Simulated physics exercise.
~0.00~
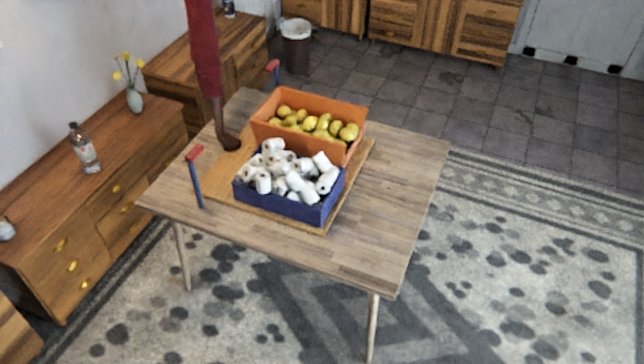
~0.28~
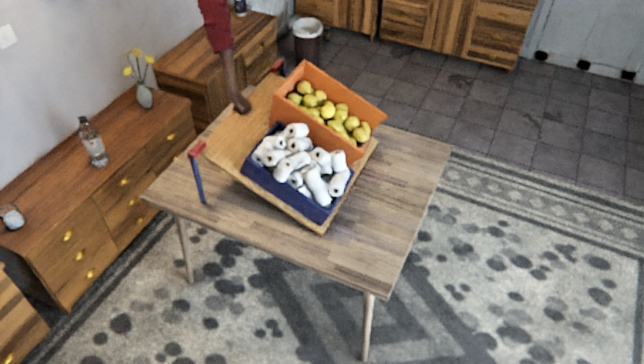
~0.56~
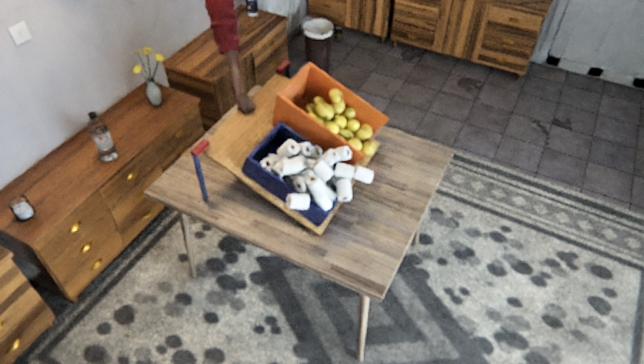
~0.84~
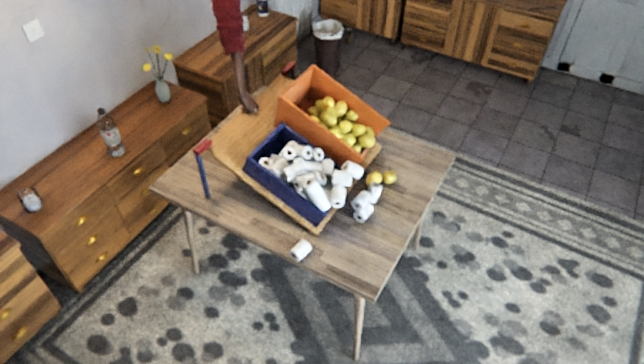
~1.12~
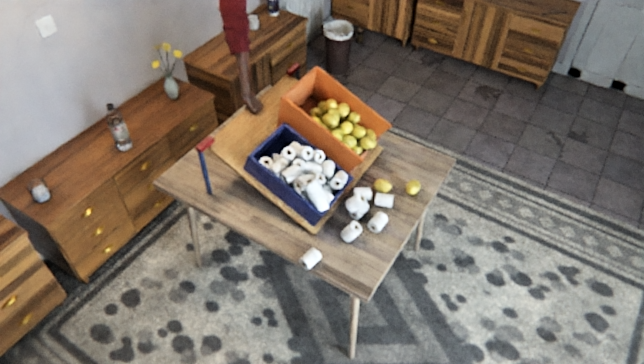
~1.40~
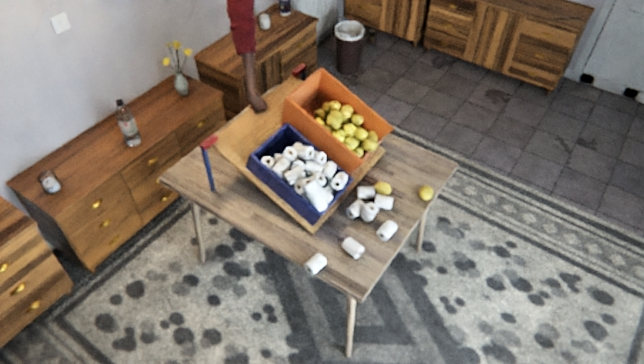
A dark hand in a red sleeve was at a wooden board on a table as it tilted up with its boxes of lemons and paper rolls, and several rolls and a couple of lemons tumbled onto the tabletop while most stayed inside.
